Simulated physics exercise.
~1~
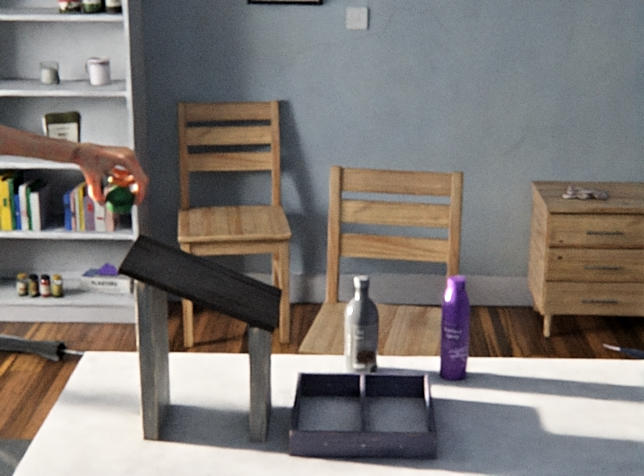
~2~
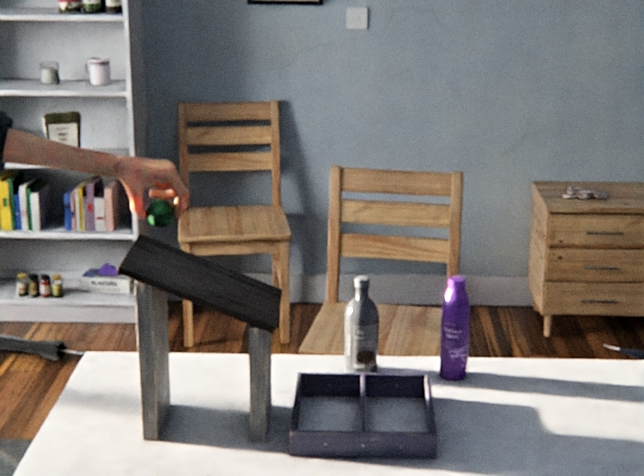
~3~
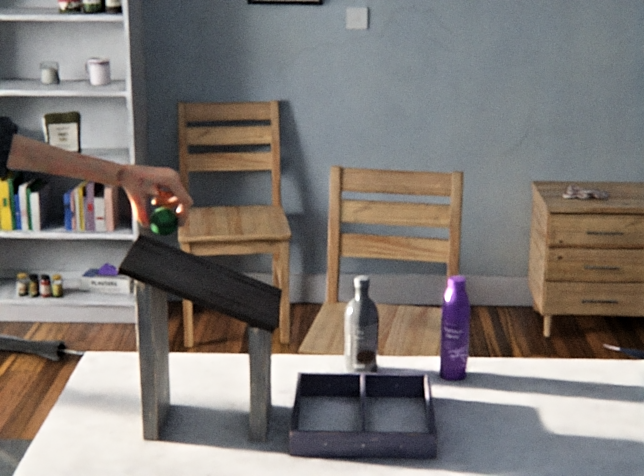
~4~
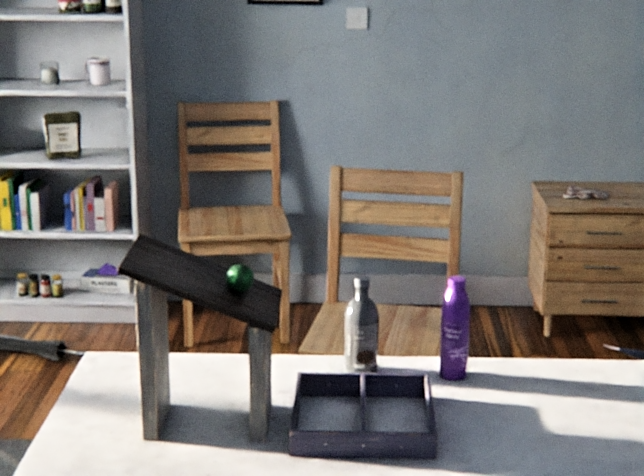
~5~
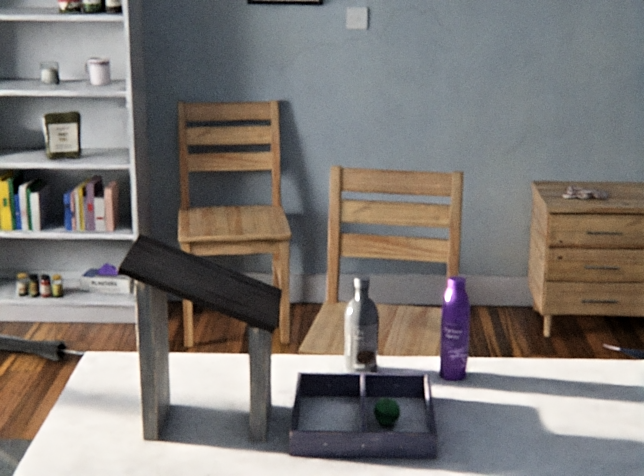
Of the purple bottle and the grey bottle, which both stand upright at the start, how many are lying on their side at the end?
None of them are lying down at the end. Both the purple bottle and the grey bottle are still upright.
